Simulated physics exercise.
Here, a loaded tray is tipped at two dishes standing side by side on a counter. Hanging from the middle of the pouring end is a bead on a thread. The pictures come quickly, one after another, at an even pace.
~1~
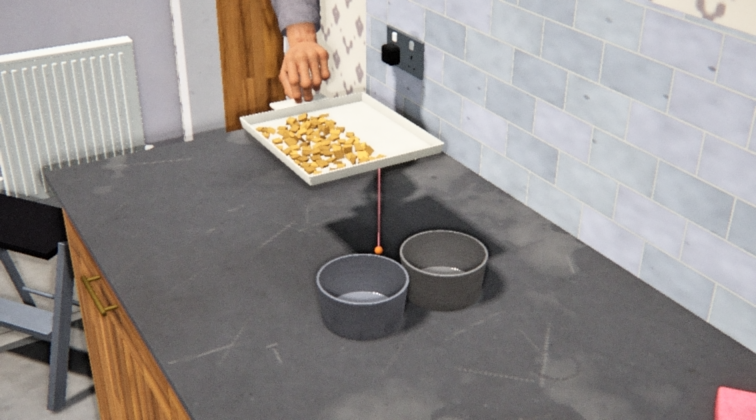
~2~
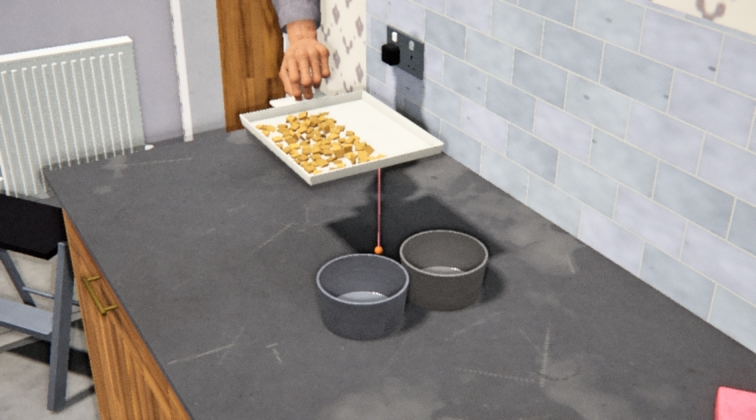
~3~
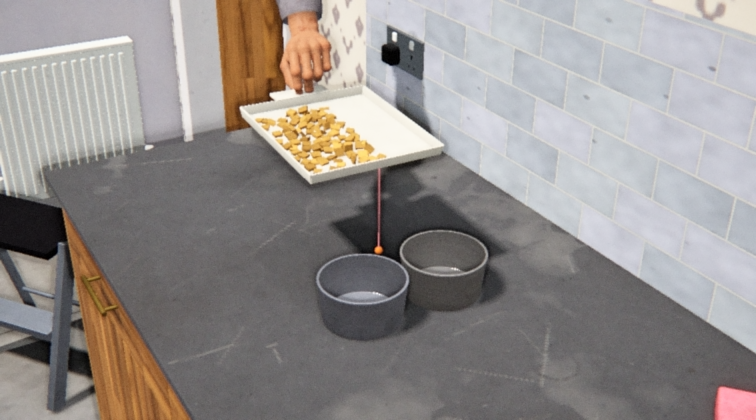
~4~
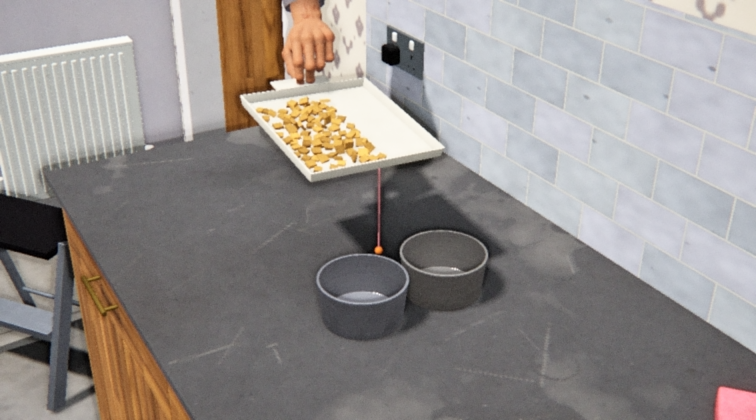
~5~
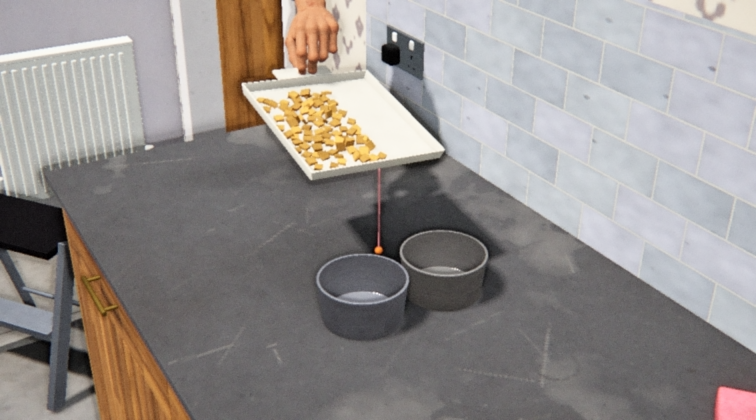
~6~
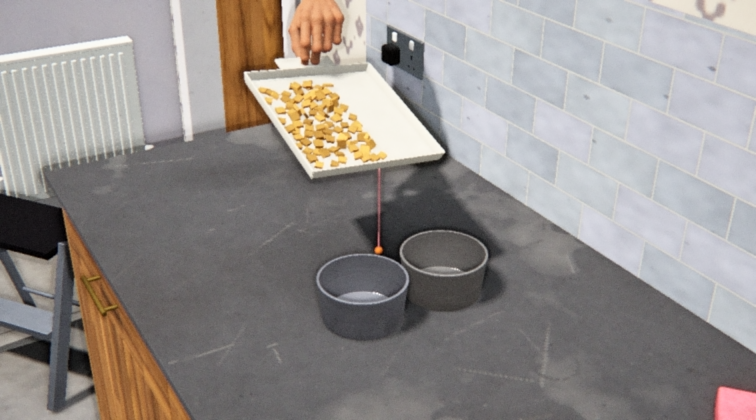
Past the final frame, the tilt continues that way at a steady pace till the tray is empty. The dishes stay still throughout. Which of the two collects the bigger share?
Short answer, the right dish, that's where more goes.
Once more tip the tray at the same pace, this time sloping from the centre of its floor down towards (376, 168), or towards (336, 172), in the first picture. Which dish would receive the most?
Results - the dish on the left side first, the dish on the left side second.
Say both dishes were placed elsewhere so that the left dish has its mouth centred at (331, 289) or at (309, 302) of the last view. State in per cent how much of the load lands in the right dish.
About 60 and 40 per cent respectively.
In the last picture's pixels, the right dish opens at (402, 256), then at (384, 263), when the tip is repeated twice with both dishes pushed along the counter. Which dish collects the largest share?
Case one: The dish at right. Case two: The dish at right.
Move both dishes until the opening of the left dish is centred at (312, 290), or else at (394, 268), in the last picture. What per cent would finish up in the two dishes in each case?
The first yields 50 per cent and the second 70 per cent.
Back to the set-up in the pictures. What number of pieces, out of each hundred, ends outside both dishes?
About 10 per cent.
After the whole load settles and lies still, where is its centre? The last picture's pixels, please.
I'd put the middle somewhere around (435, 286).
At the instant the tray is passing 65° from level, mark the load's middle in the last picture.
Check around (394, 153) in the last picture.
Shortly afterwards, tray tipped steeply; the bulk on the tray; near a quarter in the air.
Next, tray tipped past a quarter turn; near half on the tray; a little in the left dish; near a quarter in the right dish; only a few outside both; a little in the air.
Some moments later, tray tipped past a quarter turn; near a quarter in the left dish; near two thirds in the right dish; a little outside both.
In the end, tray tipped past a quarter turn; near a quarter in the left dish; near two thirds in the right dish; a little outside both.
